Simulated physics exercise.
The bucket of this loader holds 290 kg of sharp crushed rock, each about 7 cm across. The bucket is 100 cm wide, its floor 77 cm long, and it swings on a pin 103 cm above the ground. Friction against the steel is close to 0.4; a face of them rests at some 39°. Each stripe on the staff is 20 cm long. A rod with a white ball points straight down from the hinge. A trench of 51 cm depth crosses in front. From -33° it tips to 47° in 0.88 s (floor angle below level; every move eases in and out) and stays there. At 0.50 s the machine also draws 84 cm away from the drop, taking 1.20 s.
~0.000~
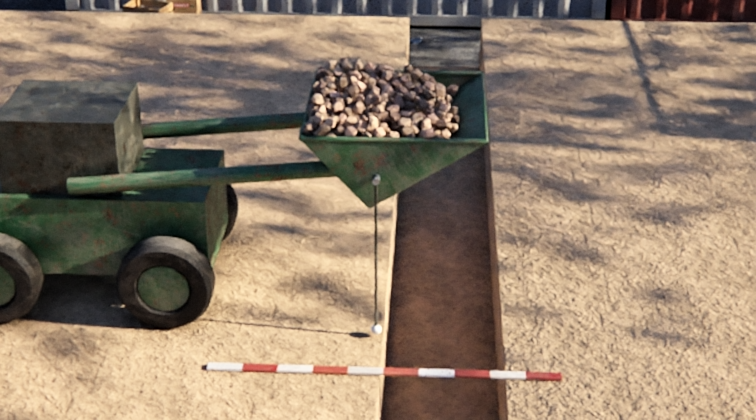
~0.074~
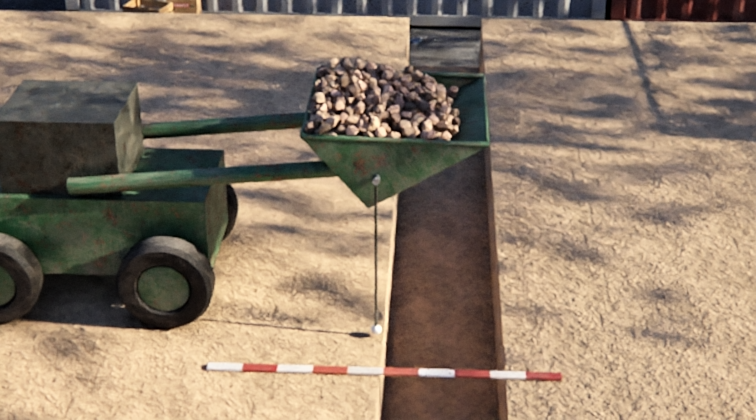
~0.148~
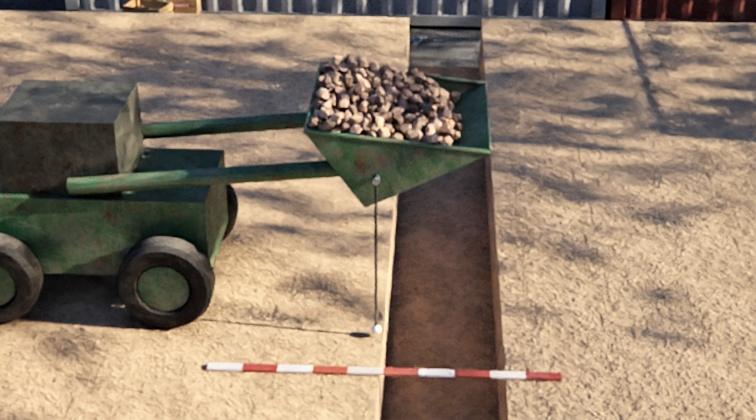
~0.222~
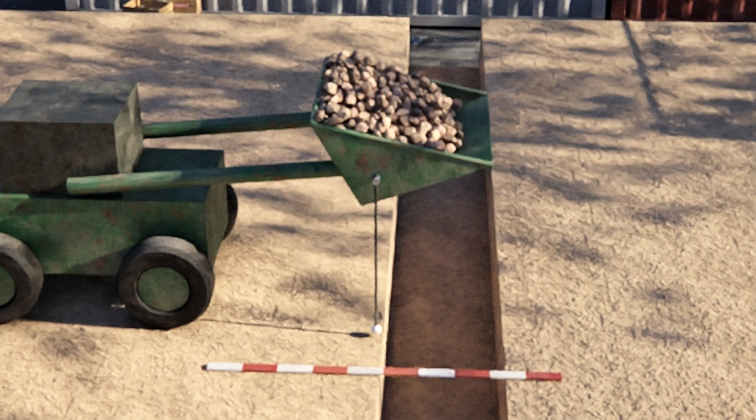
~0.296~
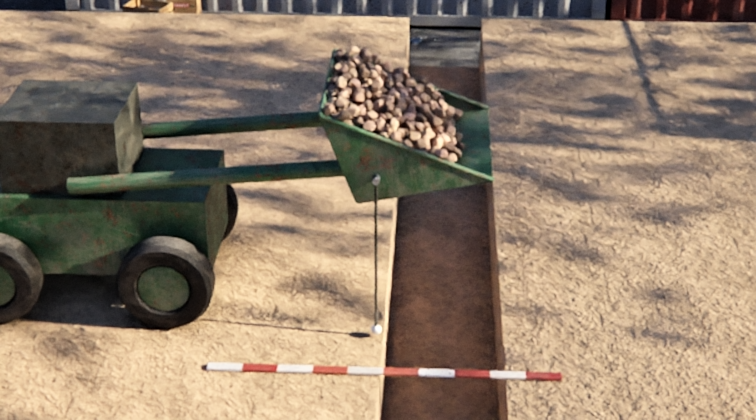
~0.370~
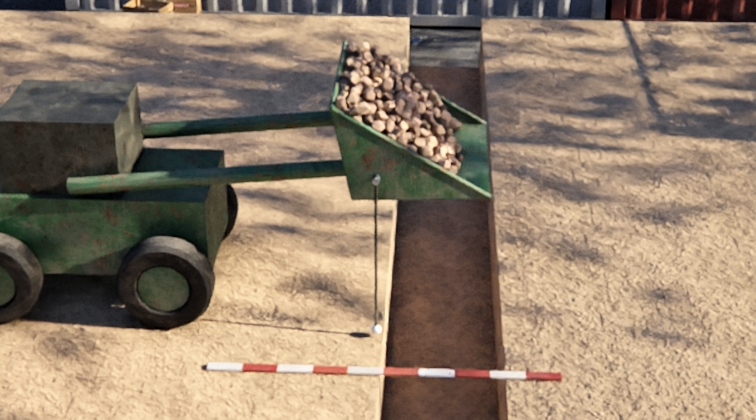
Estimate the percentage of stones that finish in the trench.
About 95 per cent.
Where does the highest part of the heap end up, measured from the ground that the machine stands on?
About 6 cm above it.
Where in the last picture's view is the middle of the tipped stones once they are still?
Around (442, 344).
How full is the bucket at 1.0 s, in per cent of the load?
It holds some 20 per cent.
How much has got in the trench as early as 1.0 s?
About 80 per cent by then.
After 0.7 s the floor is at 35°; 99 % in the bucket, 1 % in the trench; the foremost stones are at (461, 206).
After 1.0 s the floor is at 47°; 20 % in the bucket, 80 % in the trench; the foremost stones are at (492, 323).
After 2.2 s the floor is at 47°; 0 % in the bucket, 3 % short of the trench, 97 % in the trench; the foremost stones are at (491, 323).
After 4.6 s the floor is at 47°; 0 % in the bucket, 3 % short of the trench, 97 % in the trench; the foremost stones are at (491, 323).
